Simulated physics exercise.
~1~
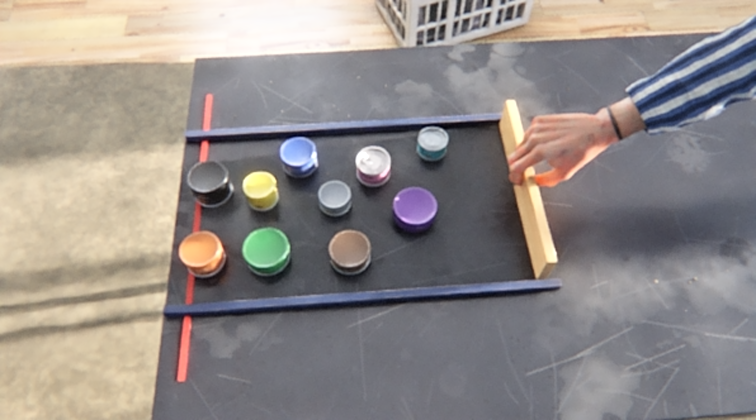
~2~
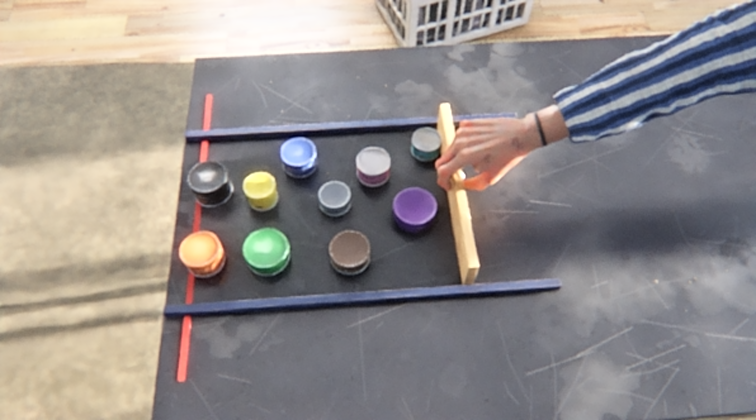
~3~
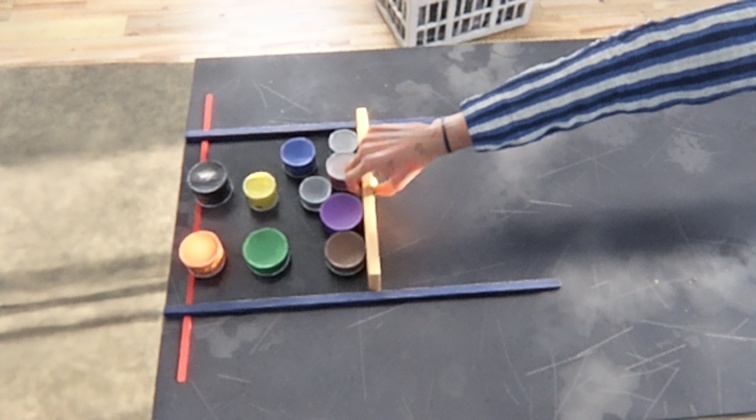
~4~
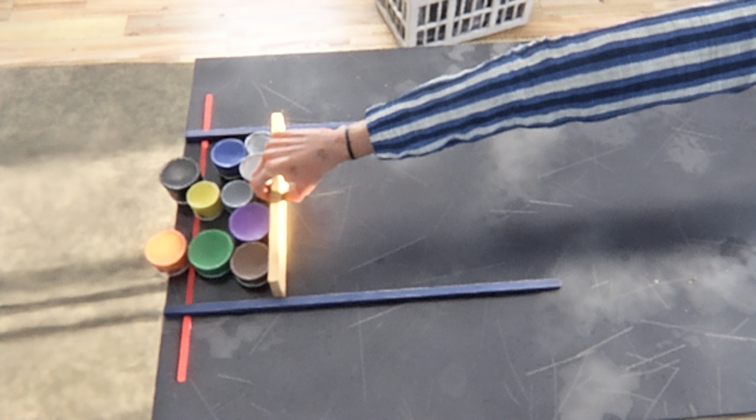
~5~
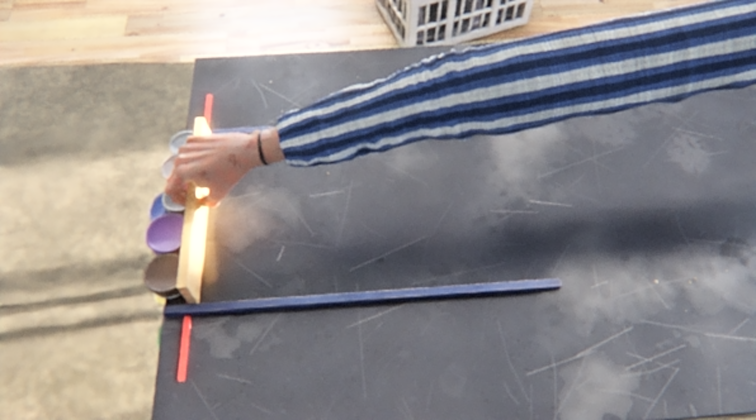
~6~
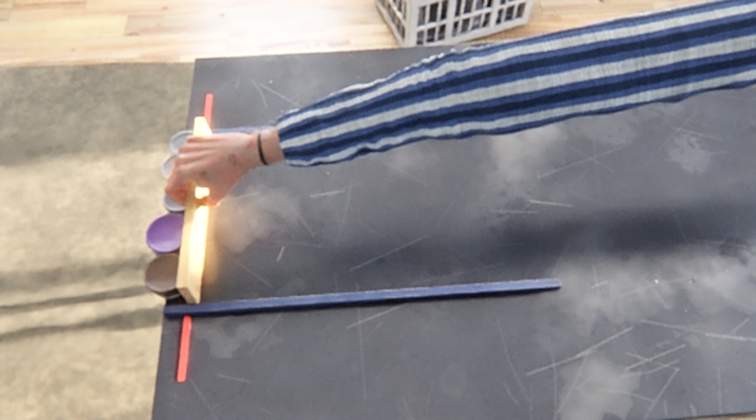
A hand slides a wooden board left to the red tape, pushing several tins off the table.
